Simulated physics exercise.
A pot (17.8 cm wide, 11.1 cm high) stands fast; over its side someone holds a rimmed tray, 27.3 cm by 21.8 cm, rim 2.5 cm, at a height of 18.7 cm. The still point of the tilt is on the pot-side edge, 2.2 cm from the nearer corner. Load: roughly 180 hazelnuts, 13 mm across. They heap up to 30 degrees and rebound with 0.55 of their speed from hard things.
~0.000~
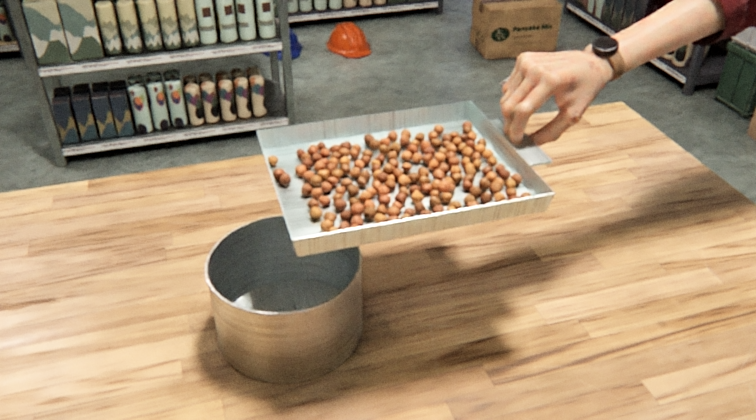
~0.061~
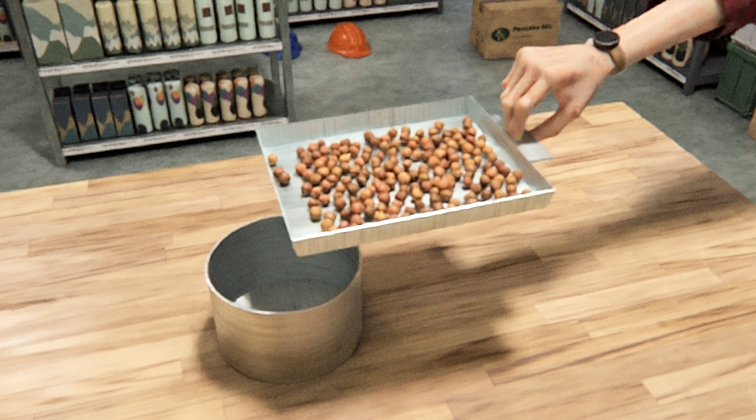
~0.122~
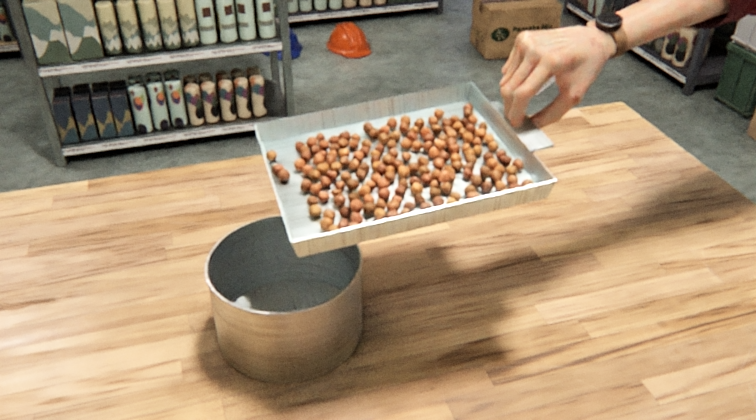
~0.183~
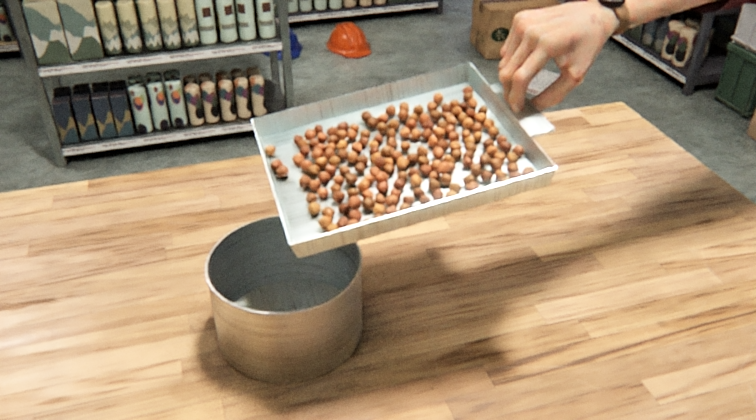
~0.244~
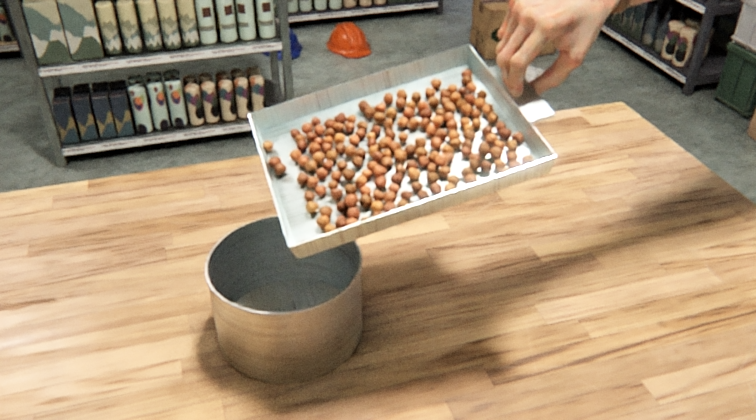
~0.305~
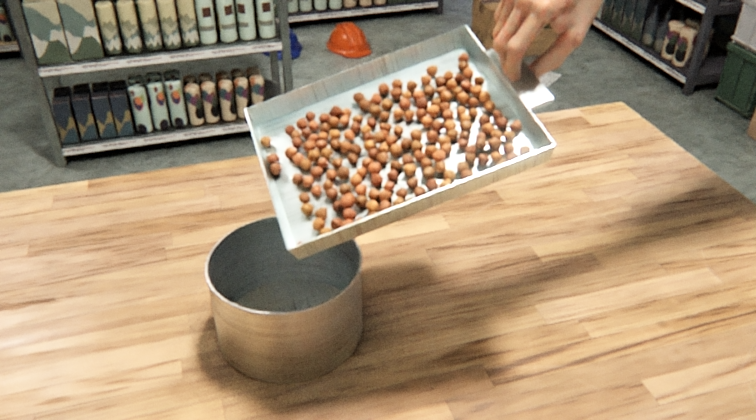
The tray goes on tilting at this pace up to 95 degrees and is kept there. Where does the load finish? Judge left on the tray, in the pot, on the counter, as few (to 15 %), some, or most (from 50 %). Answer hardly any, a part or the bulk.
Left on the tray: Hardly any; in the pot: Hardly any; on the counter: The bulk.
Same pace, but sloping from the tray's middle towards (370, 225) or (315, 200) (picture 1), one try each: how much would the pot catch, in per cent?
Some 0 and 30 per cent.
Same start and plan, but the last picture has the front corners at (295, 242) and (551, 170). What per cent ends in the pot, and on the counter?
Pot 0, counter 100.
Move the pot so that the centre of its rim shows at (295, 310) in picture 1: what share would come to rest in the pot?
Some 75 per cent.
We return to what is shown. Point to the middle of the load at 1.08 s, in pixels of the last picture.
Around (302, 151).
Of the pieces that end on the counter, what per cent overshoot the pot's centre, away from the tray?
Some 90 per cent.
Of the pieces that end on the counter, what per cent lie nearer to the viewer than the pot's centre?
About 100 per cent.
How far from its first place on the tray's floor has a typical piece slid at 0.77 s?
About 5 cm.
Then, at 0.77 s, tilt 55 degrees; the tray holds 100 %, the pot 0 %.
Then, at 1.08 s, tilt 79 degrees; the tray holds 100 %, the pot 0 %.
After 1.49 s, tilt 95 degrees; the tray holds 10 %, the pot 0 %.
By 2.7 s all is still; tray 0 %, pot 0 %, counter 100 %.
